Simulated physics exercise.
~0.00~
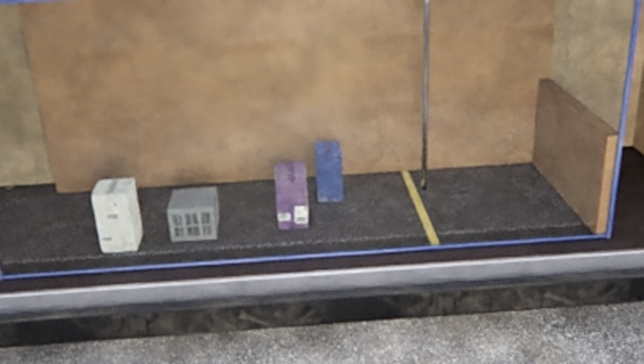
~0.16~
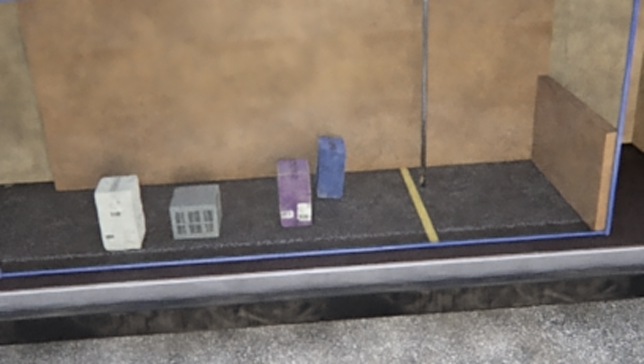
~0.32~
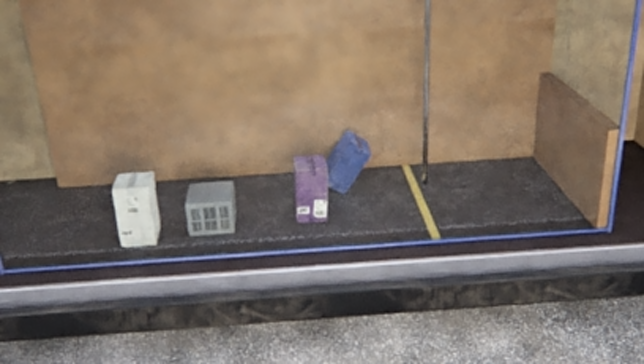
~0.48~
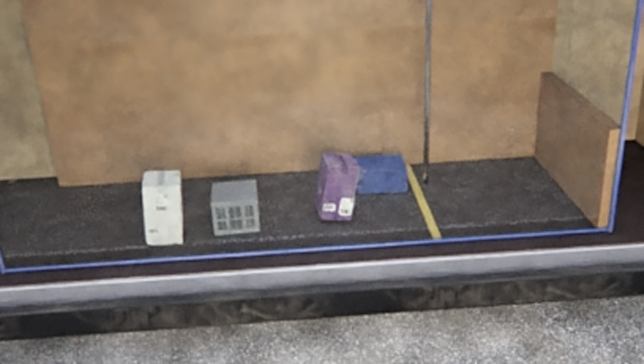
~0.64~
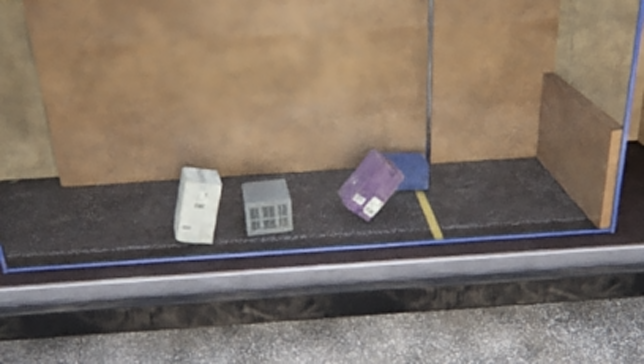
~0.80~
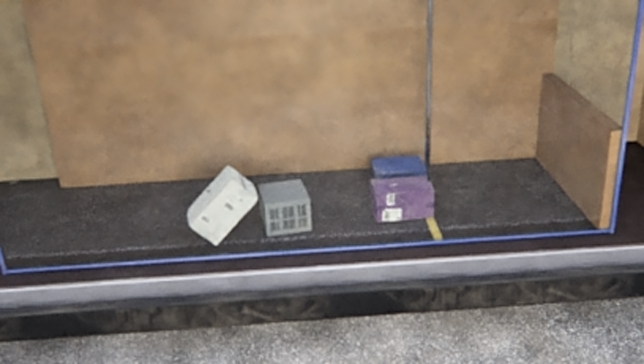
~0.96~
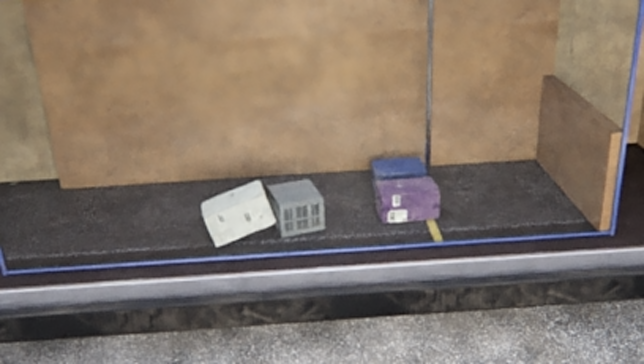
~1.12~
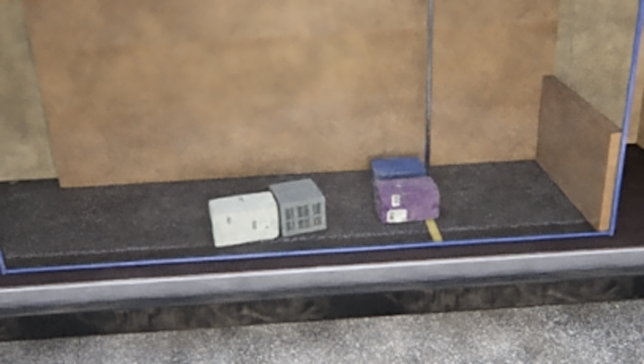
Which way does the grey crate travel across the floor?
The grey crate slides to the right, as the viewer sees it.
